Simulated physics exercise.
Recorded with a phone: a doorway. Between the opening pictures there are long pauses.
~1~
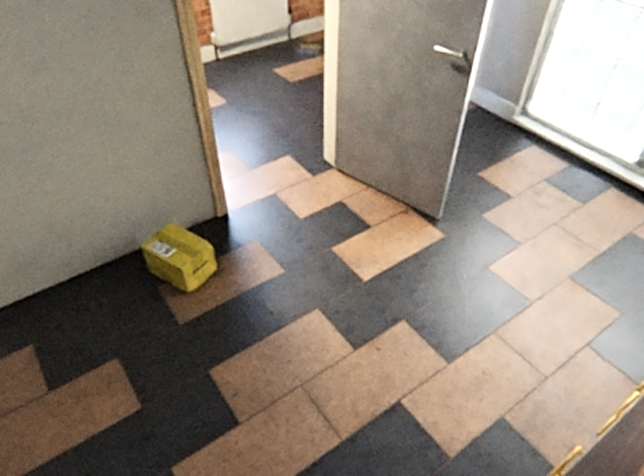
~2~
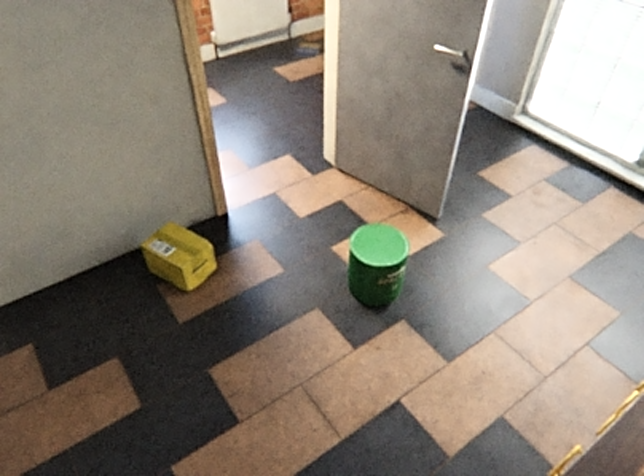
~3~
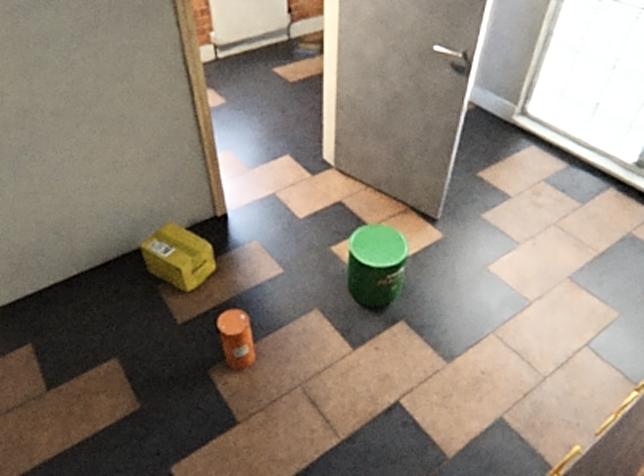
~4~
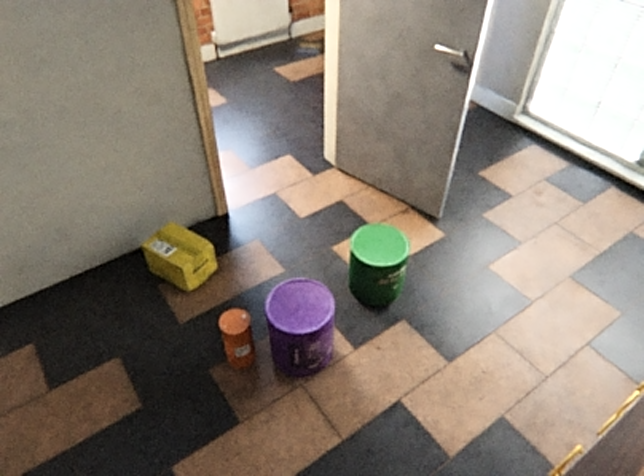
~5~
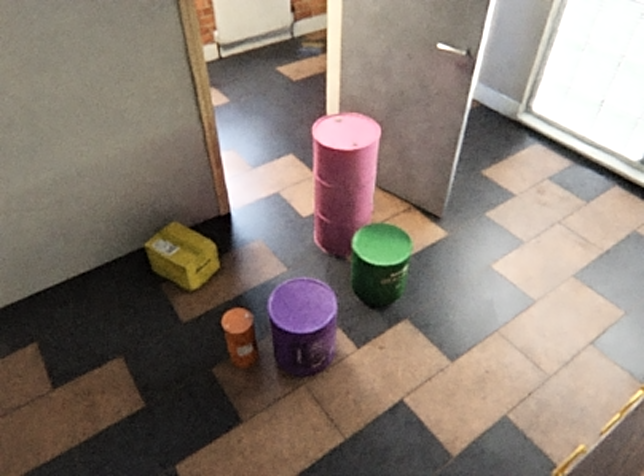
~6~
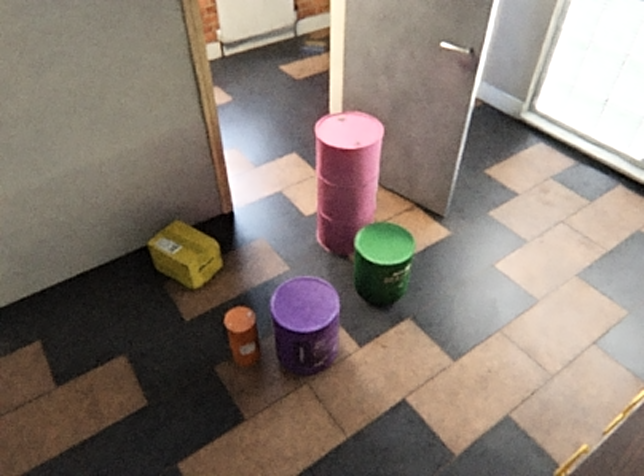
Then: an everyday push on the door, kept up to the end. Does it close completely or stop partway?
So the door never meets the frame after all.
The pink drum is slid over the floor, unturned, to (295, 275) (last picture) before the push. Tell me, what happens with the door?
Then it swings home.
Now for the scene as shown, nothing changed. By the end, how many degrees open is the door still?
Open angle: About 70°.
Then, 0.50 s after the last picture, open by 97°.
Then, 0.70 s after the last picture, open by 90°.
Then, 0.90 s after the last picture, open by 82°.
Then, 1.10 s after the last picture, open by 73°.
At rest, open by 70°; all 5 in place. Seen from the same camera at the end, pink drum near (346, 187).
